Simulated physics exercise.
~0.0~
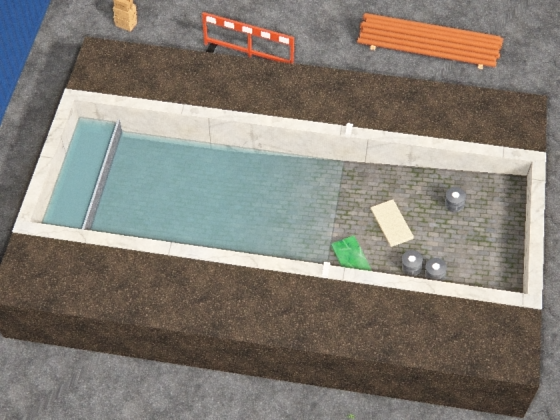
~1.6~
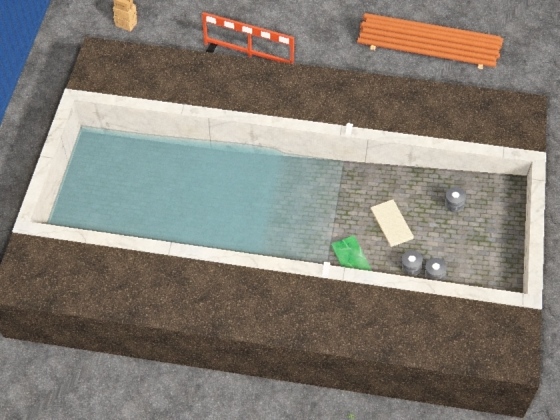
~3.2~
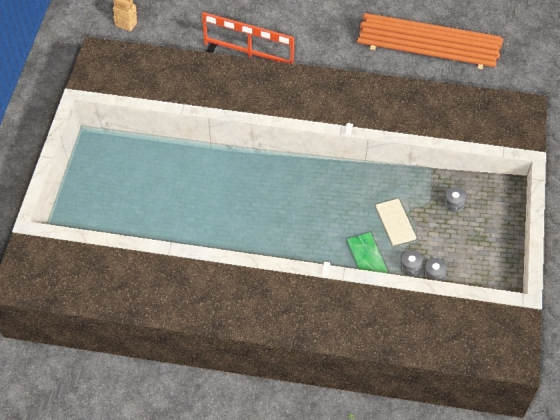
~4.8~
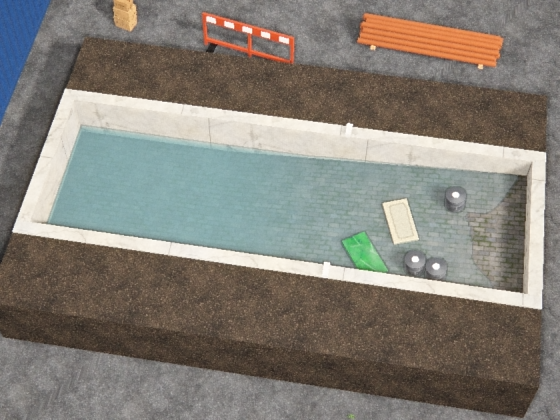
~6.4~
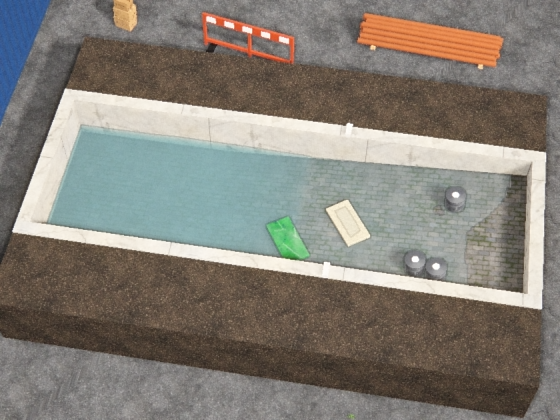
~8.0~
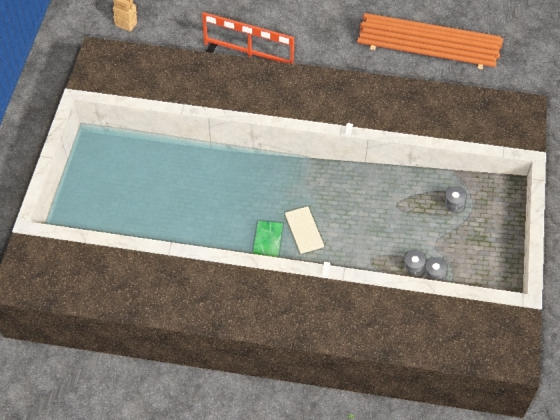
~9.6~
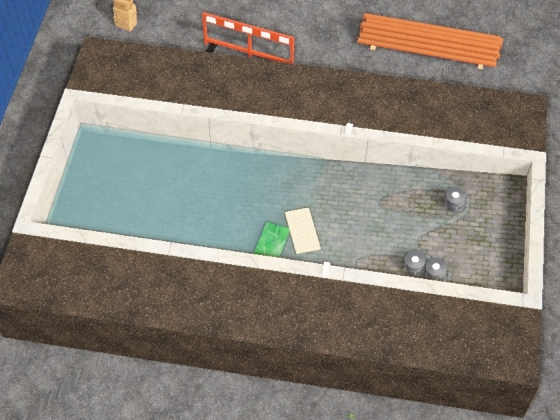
Water held behind a thin panel at the left end of a pale-walled sloping basin, seen from above at an angle, stands beside a shallower blue-green pool. A crumpled green piece and a cream rectangular one lie on the bare paving right of the waterline, near three grey tubs, with an orange bench and barrier behind. The panel vanishes, and the water spreads rightward up the slope, shifting both pieces slightly right. It reaches around the tubs, which stay upright, then draws back, carrying the green and cream pieces left. They finish side by side near the lower wall, left of the white marks.
